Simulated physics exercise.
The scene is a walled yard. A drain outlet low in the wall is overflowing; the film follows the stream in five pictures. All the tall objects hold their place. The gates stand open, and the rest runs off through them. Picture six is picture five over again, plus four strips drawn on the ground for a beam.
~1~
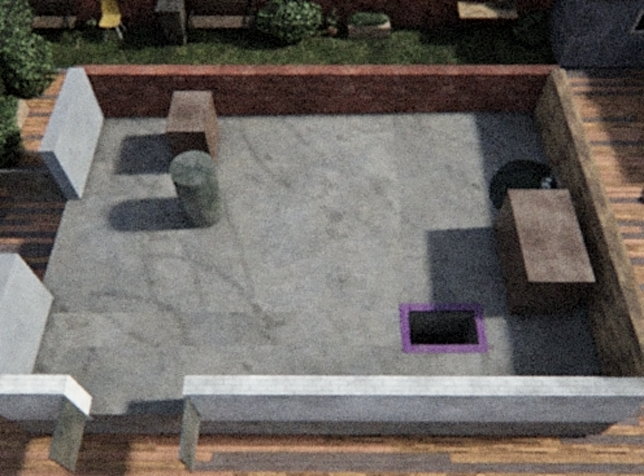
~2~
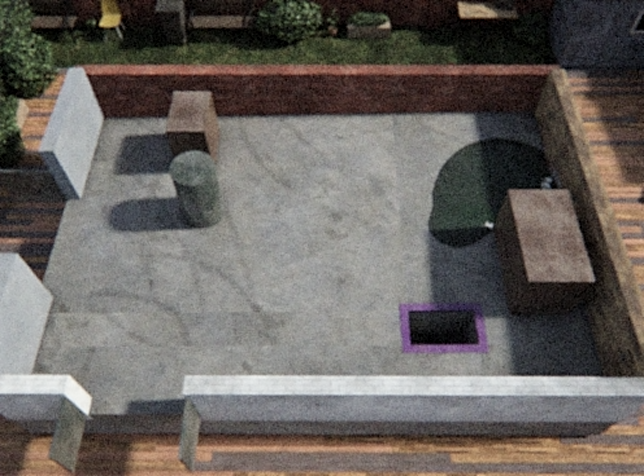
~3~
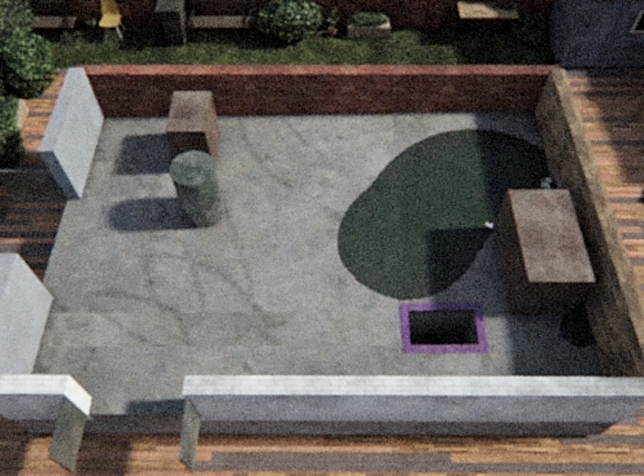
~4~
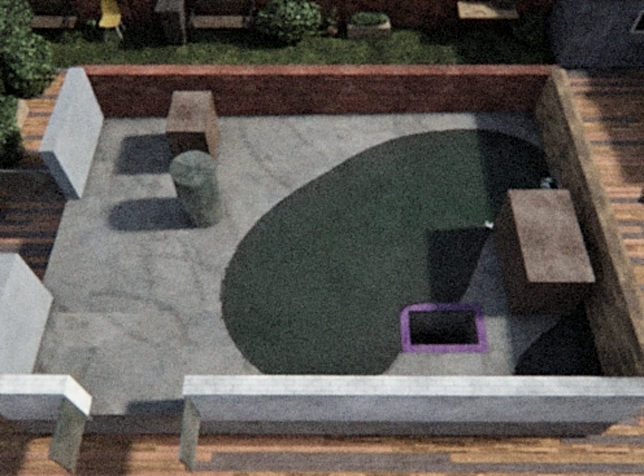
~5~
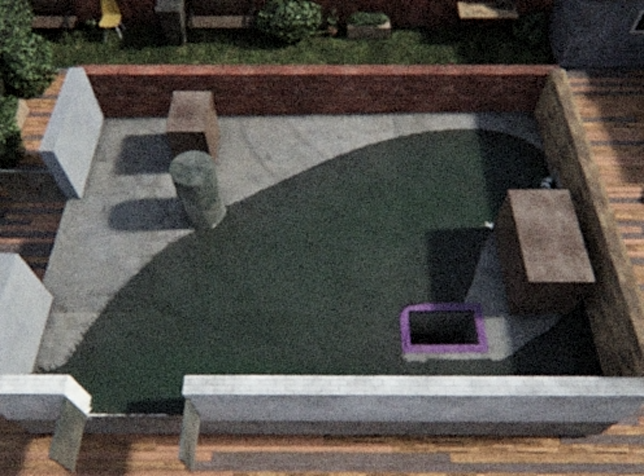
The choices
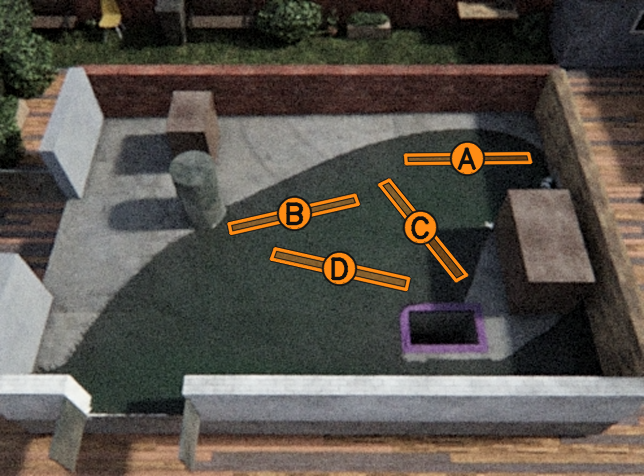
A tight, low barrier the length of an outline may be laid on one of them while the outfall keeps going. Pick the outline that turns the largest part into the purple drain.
It is C.
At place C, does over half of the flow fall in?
No, it does not.
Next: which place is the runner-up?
It is D.
On the marked copy, A from (405, 159) to (529, 157); B from (230, 228) to (356, 199); C from (384, 182) to (461, 277); D from (273, 253) to (407, 284).
For place A, about 6 % of the stream runs into the purple drain, about 94 % out by the gates.
For place B, about 5 % of the stream runs into the purple drain, about 95 % out by the gates.
For place C, about 26 % of the stream runs into the purple drain, about 74 % out by the gates.
For place D, about 15 % of the stream runs into the purple drain, about 85 % out by the gates.
